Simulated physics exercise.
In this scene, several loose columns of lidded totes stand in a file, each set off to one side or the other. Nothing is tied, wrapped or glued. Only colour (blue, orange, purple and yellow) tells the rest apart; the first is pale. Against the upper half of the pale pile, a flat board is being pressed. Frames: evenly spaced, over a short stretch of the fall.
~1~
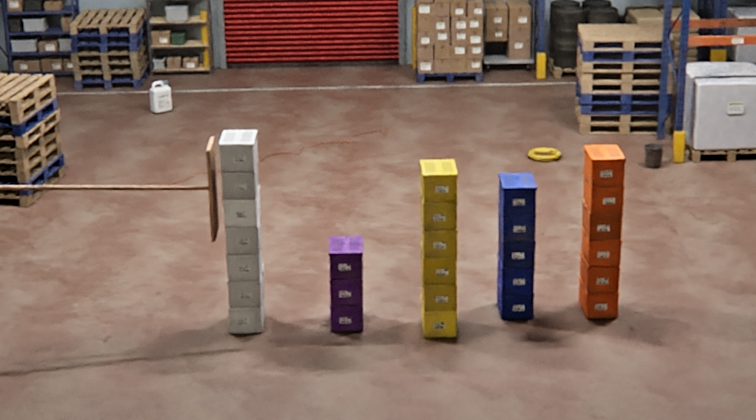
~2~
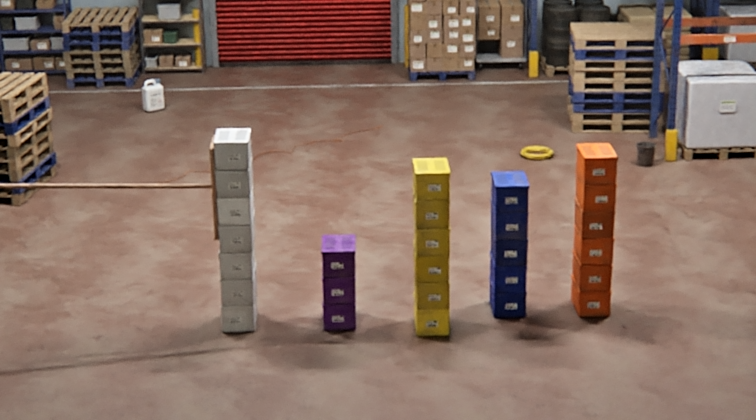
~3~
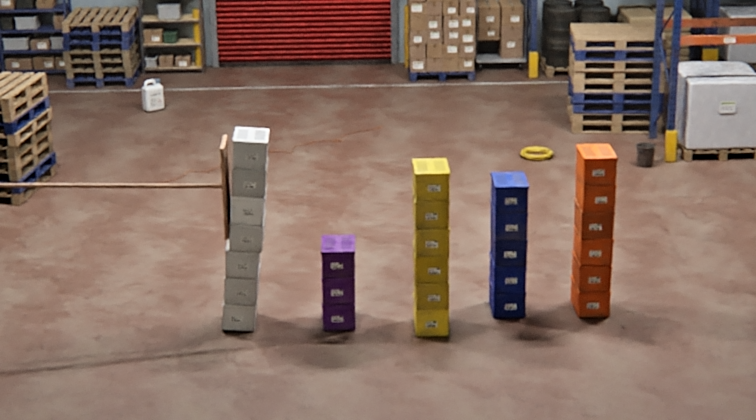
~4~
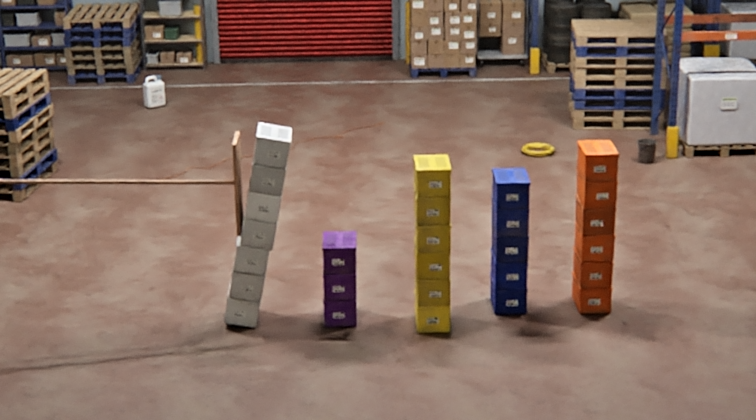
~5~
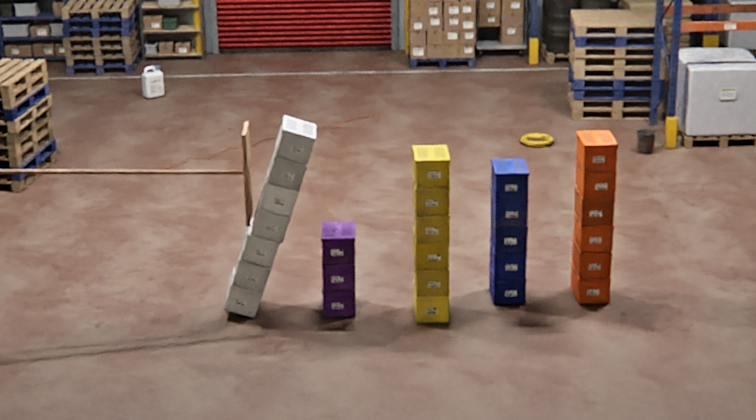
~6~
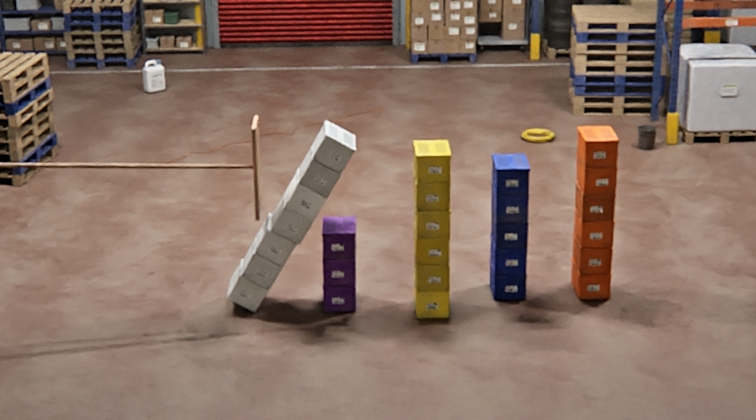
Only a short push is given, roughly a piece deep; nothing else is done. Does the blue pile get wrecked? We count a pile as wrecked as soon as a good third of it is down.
No, it survives.
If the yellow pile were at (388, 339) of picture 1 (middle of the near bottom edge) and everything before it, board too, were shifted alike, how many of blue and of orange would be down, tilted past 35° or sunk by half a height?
Tally: Blue = 0, orange = 0.
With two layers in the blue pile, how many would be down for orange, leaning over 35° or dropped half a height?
By colour: Orange 0.
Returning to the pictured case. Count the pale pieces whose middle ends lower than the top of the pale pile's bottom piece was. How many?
Counting the pale pieces gives 4.
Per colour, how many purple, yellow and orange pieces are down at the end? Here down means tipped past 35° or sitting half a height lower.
Purple: 2; yellow: 6; orange: 0.
Just after the last frame, 7 of the pale pile down; none of the 5 blue totes down (0 of 20 in all colours); top blue tote unmoved; top purple tote tilted barely.
A moment on, 7 of the pale pile down; none of the 5 blue totes down (8 of 20 in all colours); top blue tote moved half its height; top purple tote tilted steeply, about its own height lower.
When it is over, 7 of the pale pile down; none of the 5 blue totes down (8 of 20 in all colours); top blue tote moved half its height; top yellow tote upside down. In pixels of the last frame, middles, top blue tote near (524, 172), top yellow tote near (668, 356).
